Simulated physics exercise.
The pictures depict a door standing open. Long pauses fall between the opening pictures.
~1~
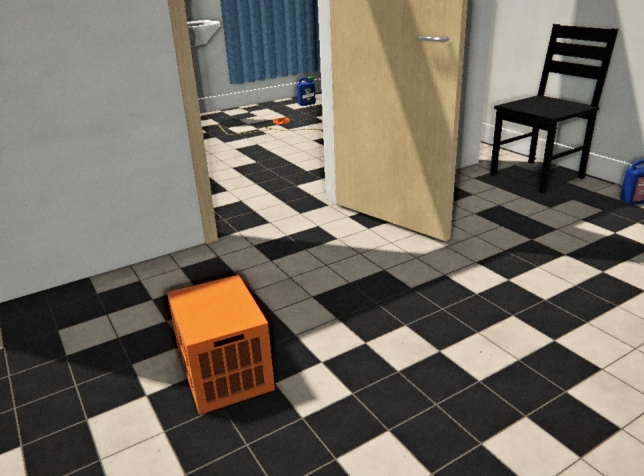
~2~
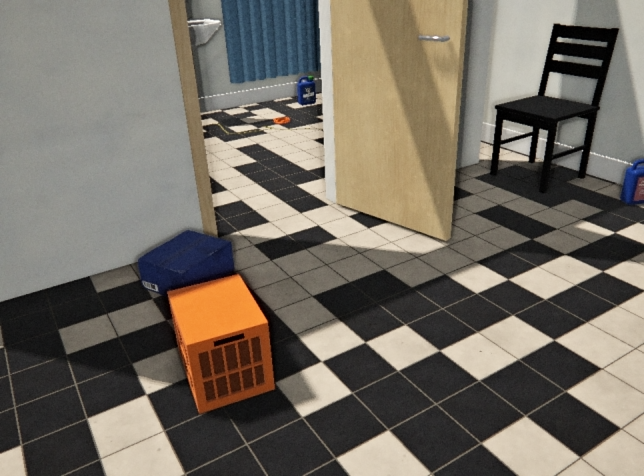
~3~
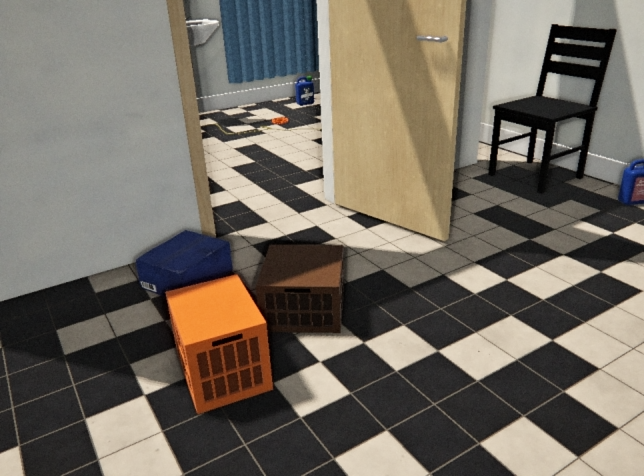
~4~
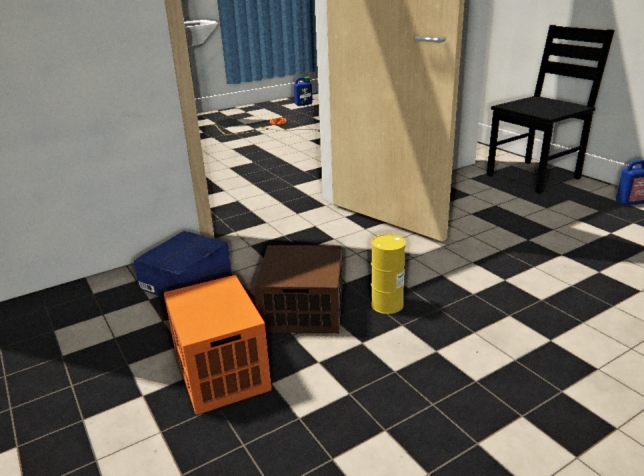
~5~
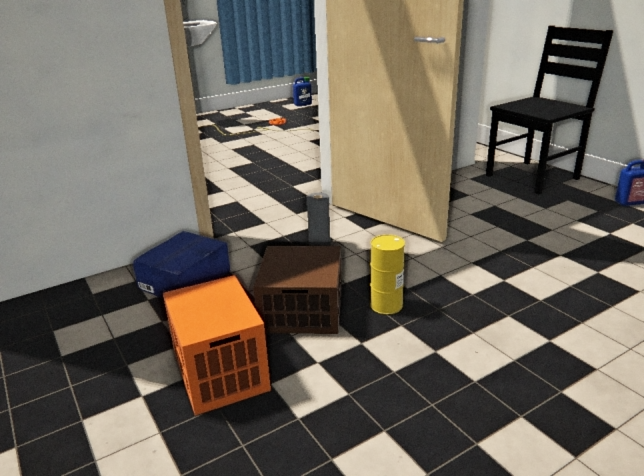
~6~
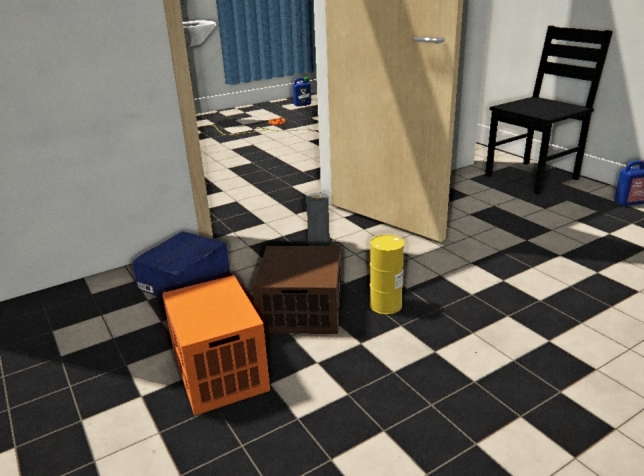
To begin with, an orange crate sits on a checkered floor near a wide-open door. A blue box appears behind it, then a brown crate to its right, a yellow canister further right, and finally a grey roll behind the brown crate, while the door stays still.
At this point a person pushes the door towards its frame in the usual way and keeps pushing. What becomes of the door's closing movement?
The way is clear.
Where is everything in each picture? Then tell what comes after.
In the first picture, door wide open and still.
In the second picture, door wide open and still; blue box (188, 265).
In the third picture, door wide open and still; orange crate (218, 340).
In the fourth picture, door wide open and still; brown crate (302, 287); blue box (184, 266).
In the fifth picture, door wide open and still; yellow canister (387, 275); orange crate (216, 341).
In the sixth picture, door wide open and still; grey roll (318, 221); brown crate (300, 288).
Then, 1.10 s later than the last frame, open by 70°.
Then, 1.80 s later than the last frame, open by 40°; grey roll moved about its own width near (290, 220).
Then, 2.20 s later than the last frame, open by 23°; grey roll moved well along near (266, 216).
Then, 2.60 s later than the last frame, open by 6°; grey roll moved well along near (246, 208).
When it is over, open by 0°; moved from the start, grey roll; the other 4 as before. End places, in pixels of the last picture, grey roll near (240, 204).
